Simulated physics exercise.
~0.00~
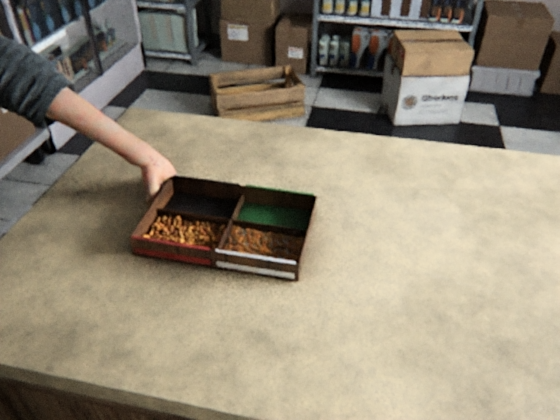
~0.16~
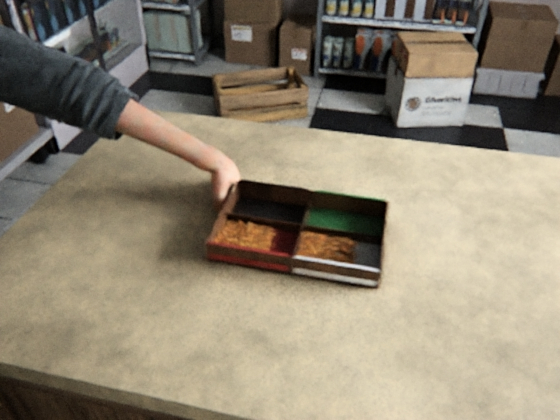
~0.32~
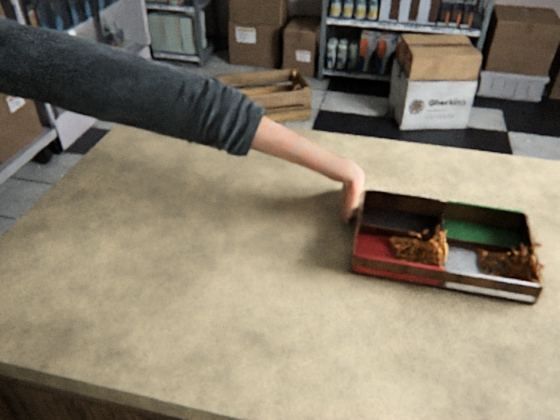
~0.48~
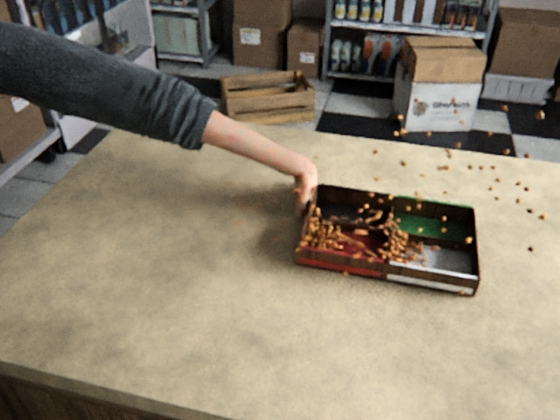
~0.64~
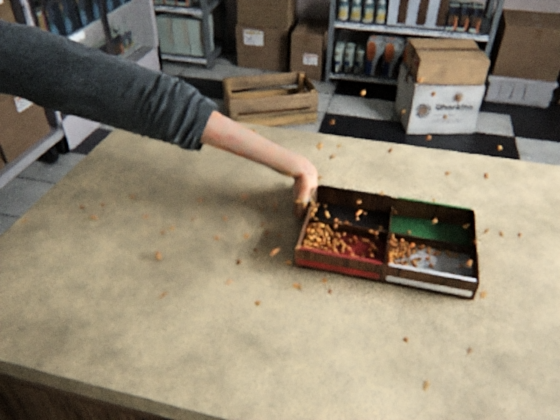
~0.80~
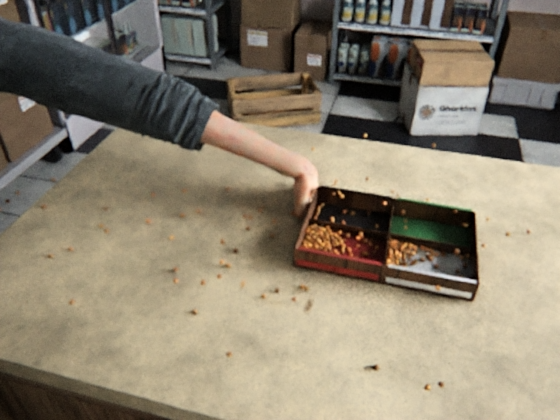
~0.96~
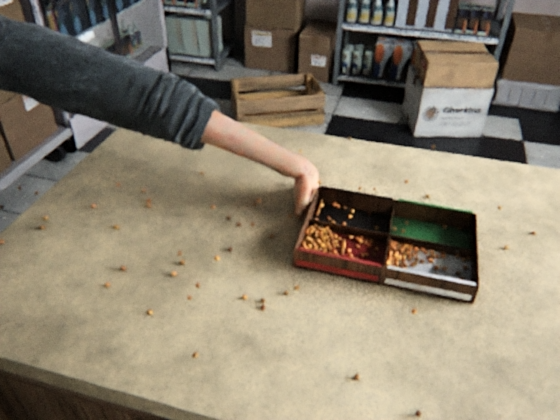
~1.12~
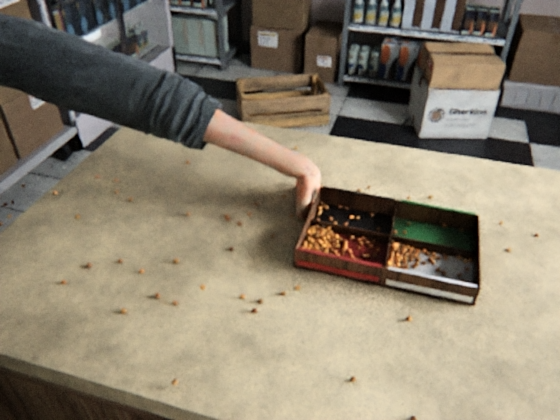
The clip shows a hand sliding a divided tray of roasted chickpeas right across a table, then jerking it back left, flinging many pieces into the air; they scatter over the tabletop, while most remain in the red and white compartments, with a few in the black one.
